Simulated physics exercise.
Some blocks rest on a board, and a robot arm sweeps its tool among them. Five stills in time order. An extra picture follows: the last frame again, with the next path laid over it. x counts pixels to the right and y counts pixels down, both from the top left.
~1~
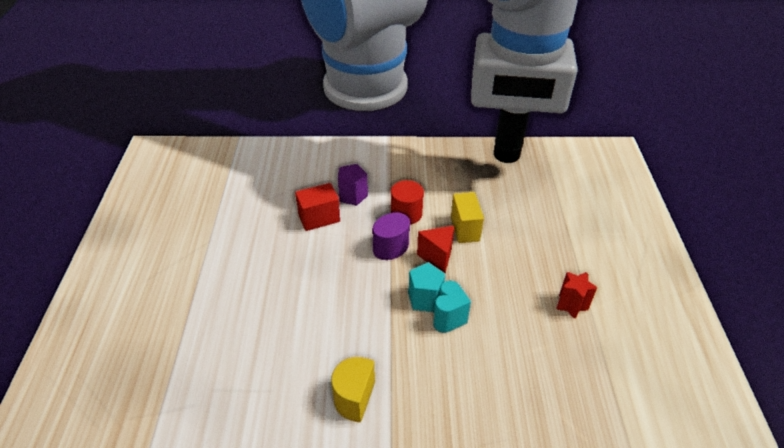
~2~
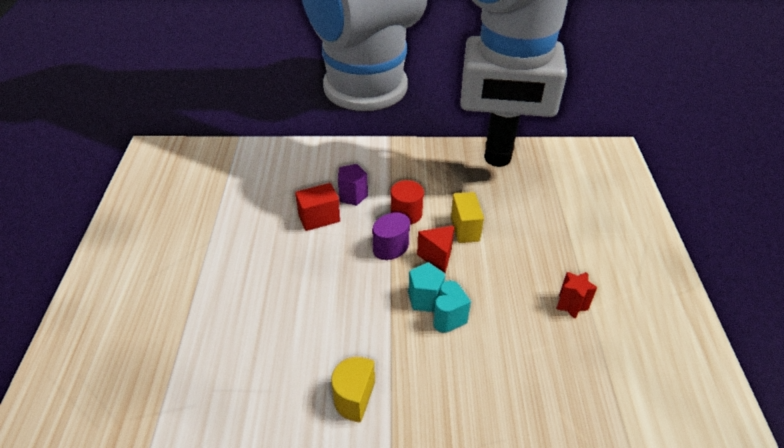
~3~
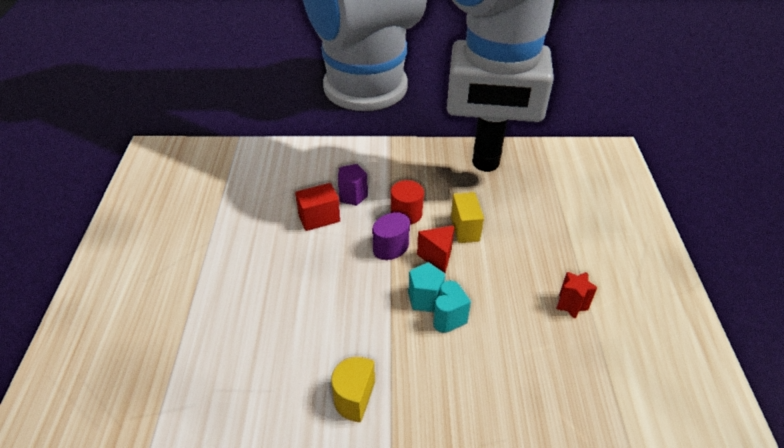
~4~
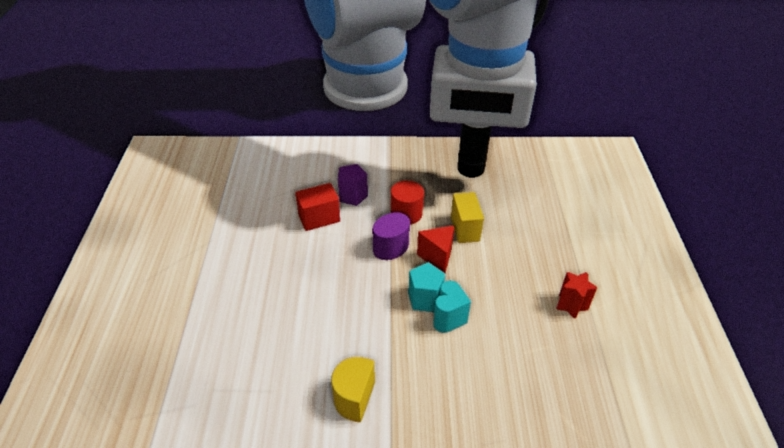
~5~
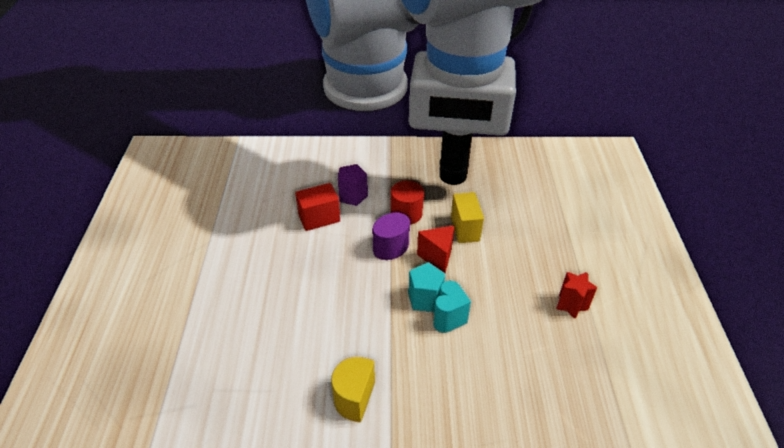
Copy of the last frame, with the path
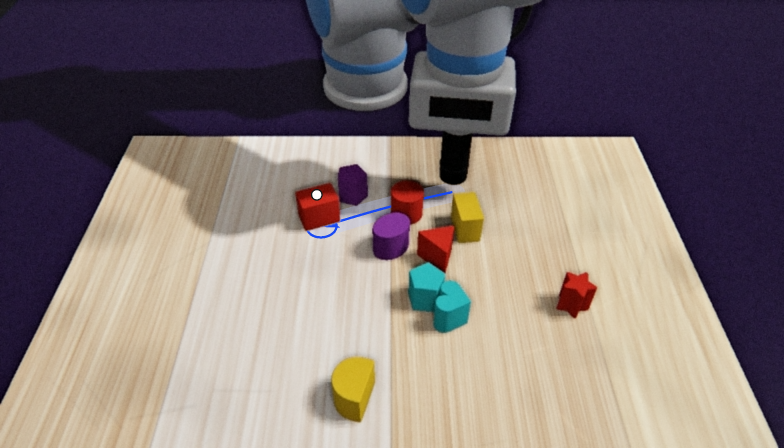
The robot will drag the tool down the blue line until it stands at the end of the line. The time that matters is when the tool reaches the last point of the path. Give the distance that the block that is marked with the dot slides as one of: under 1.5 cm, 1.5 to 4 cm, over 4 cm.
Shift: 1.5 to 4 cm.
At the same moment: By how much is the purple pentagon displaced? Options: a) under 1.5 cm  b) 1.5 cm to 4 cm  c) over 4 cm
a.
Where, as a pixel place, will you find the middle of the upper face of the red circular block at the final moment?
I'd say the red circular block ends with its top centre at (368, 213).
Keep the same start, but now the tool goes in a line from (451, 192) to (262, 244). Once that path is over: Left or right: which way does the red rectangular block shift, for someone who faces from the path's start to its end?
It's going to go right.
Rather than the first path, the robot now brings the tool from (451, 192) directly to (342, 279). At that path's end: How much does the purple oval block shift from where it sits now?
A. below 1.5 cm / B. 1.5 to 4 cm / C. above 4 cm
Answer: C.
Path on the board, from (451, 192) through (409, 202) and (366, 213) to (322, 227); the dot is on the red rectangular block.
The first path, step by step. One third of the way, tool (410, 187); red circular block (395, 197).
Two thirds of the way, tool (365, 198); purple oval block (392, 230); red circular block (372, 212).
At the end, tool (320, 211); red rectangular block (287, 197), turned 40° clockwise; purple pentagon in place; purple oval block (392, 230); red circular block (368, 213).
